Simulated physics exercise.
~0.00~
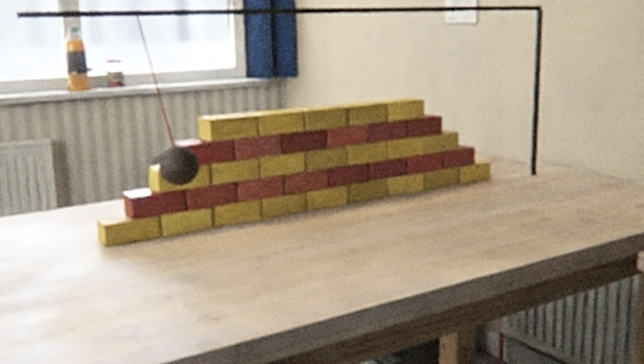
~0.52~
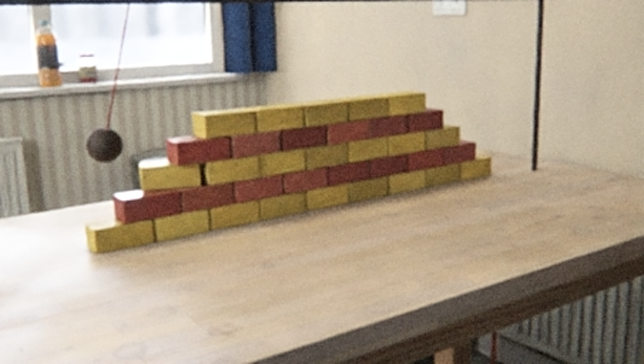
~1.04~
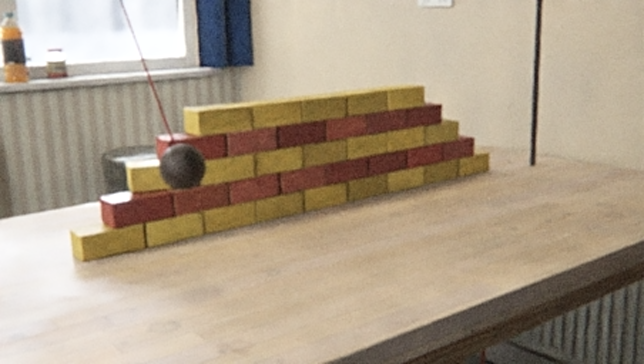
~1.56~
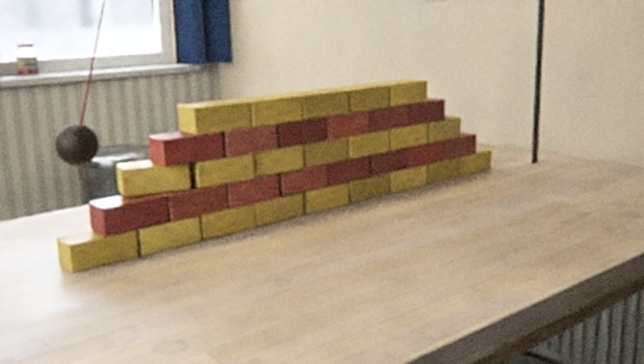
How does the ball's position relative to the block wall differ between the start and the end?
At the start the ball is seen in front of the left end of the wall, while at the end it is farther left, hanging clear of the upper rows of blocks.
